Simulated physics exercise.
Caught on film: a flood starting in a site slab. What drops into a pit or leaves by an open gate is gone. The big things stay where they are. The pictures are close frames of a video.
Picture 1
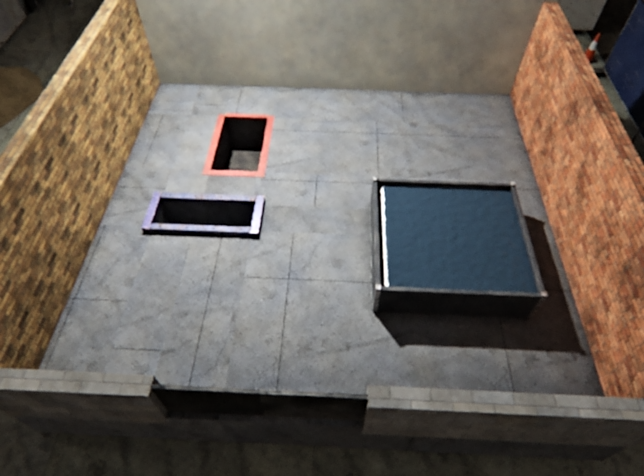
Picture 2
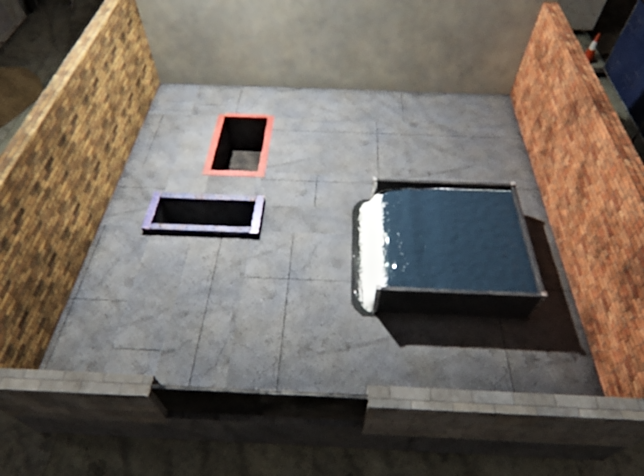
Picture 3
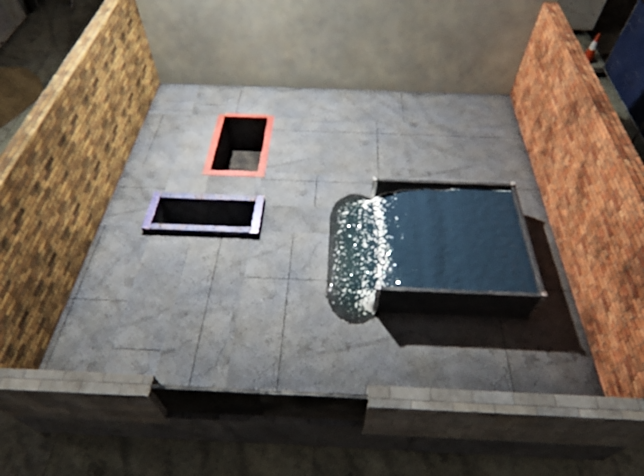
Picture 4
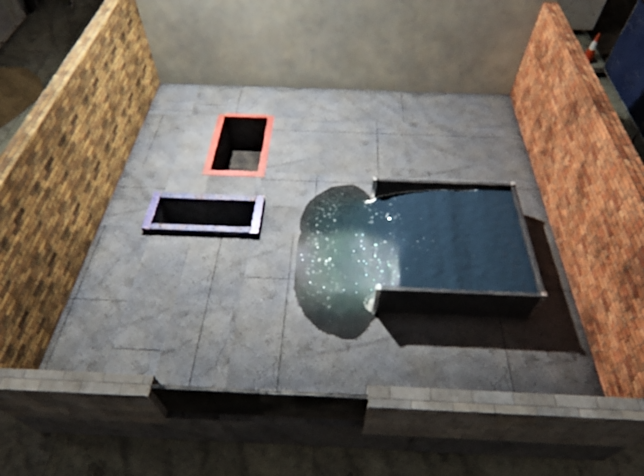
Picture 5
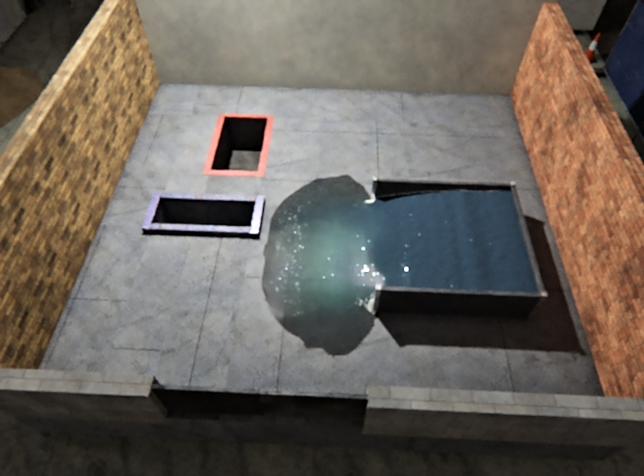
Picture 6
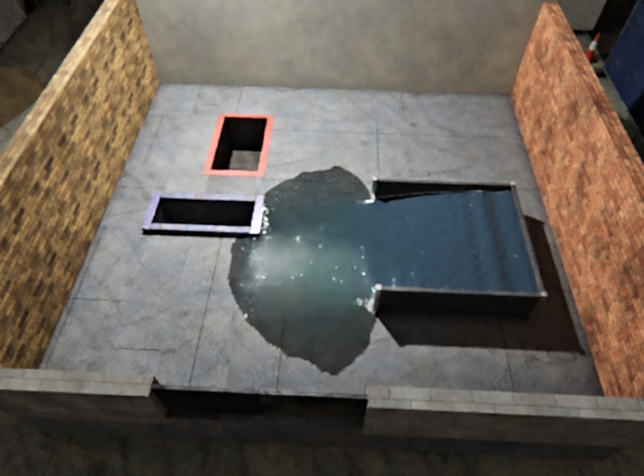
The video shows a walled concrete slab with red-rimmed and purple-rimmed openings and a tank of still water, which then pours out leftward, foaming and spreading across the floor until it reaches the purple rim.
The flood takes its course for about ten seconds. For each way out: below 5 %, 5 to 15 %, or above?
One by one: The gate takes under 5 %; the blue pit takes from 5 to 15 %; the red pit takes over 15 %.
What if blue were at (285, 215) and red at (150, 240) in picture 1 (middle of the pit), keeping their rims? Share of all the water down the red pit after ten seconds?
Roughly, in per cent: Red 40.
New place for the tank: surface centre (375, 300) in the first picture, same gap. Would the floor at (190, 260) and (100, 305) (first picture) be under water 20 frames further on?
In that order: Under water, under water.
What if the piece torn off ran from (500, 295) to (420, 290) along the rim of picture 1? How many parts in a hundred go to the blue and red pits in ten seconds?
In per cent: Blue 0, red 2.
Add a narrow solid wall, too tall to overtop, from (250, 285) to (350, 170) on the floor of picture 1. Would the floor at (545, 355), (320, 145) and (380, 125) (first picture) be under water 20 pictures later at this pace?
In that order: Free of water, free of water, covered.
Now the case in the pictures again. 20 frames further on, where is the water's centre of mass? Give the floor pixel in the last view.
Close to (257, 272).
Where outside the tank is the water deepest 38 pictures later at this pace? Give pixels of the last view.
Close to (188, 238).
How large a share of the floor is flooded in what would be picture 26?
Roughly 40 per cent.
A moment on, water covers 25 % of the floor; the gate 0 %, the blue pit 2 %, the red pit 0 %.
Next, water covers 40 % of the floor; the gate 0 %, the blue pit 4 %, the red pit 3 %.
Then, water covers 40 % of the floor; the gate 0 %, the blue pit 6 %, the red pit 9 %.
Later, water covers 55 % of the floor; the gate 0 %, the blue pit 7 %, the red pit 14 %.
In the end, water covers 80 % of the floor; the gate 0 %, the blue pit 8 %, the red pit 20 %.
